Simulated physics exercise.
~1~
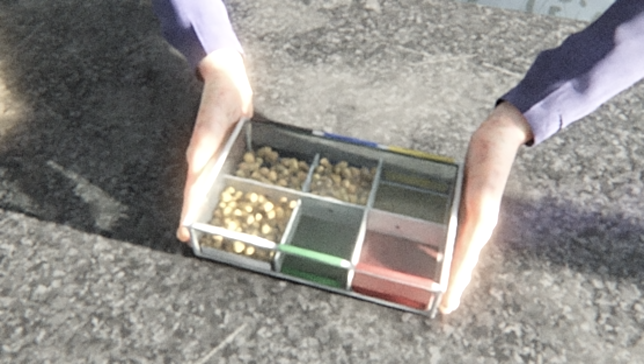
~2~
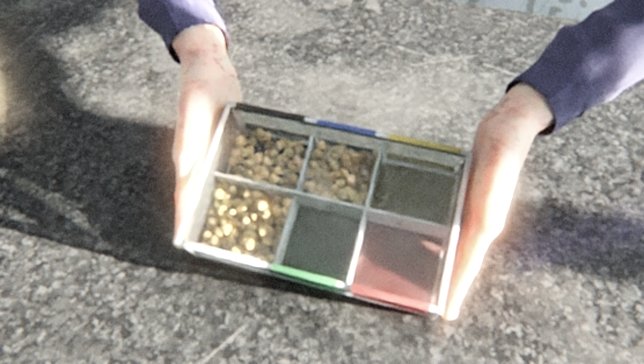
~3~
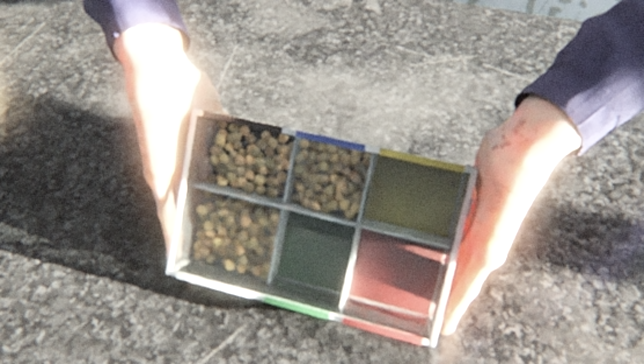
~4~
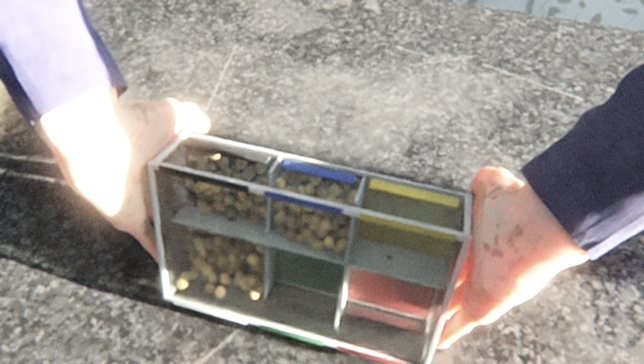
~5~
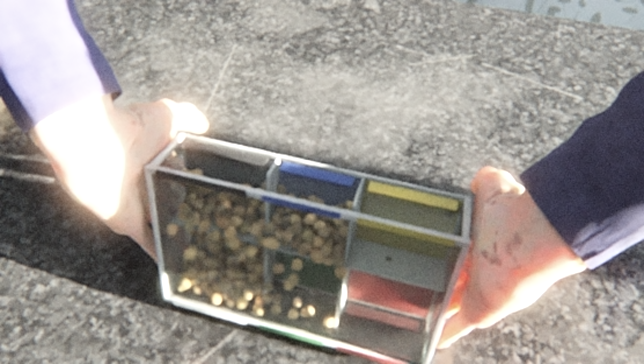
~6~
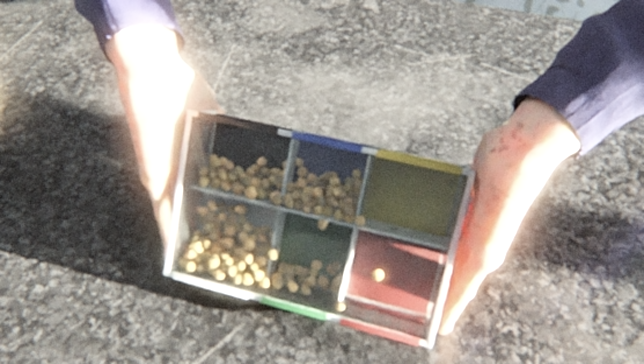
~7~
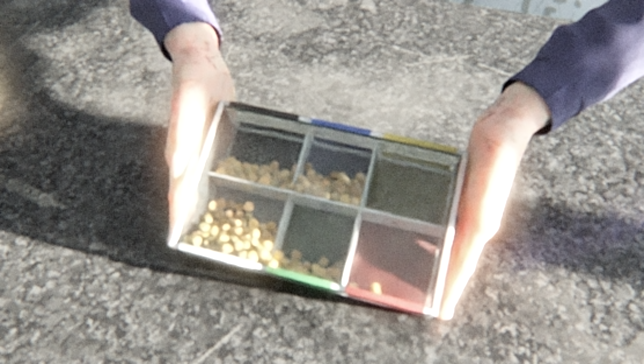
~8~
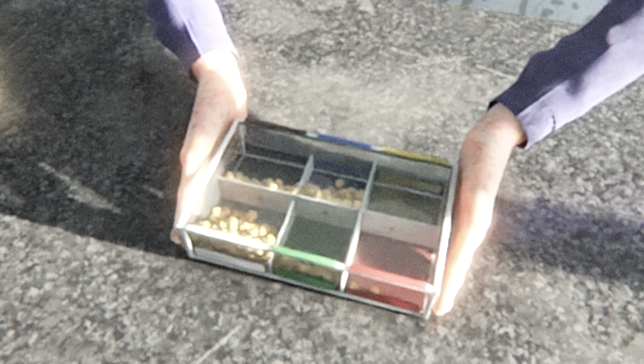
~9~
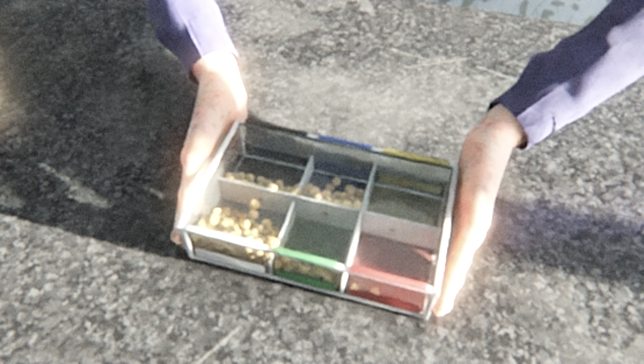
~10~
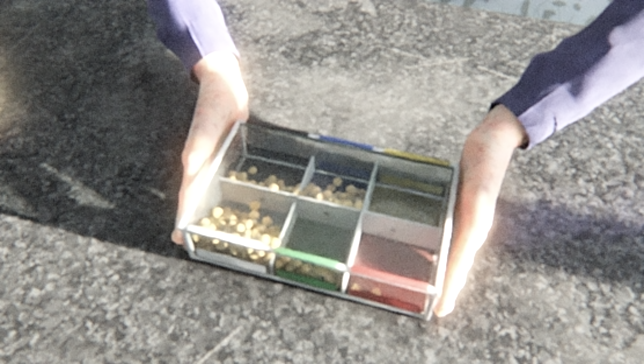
On a speckled stone surface, two hands tilt a divided box of chickpeas, then lower it.
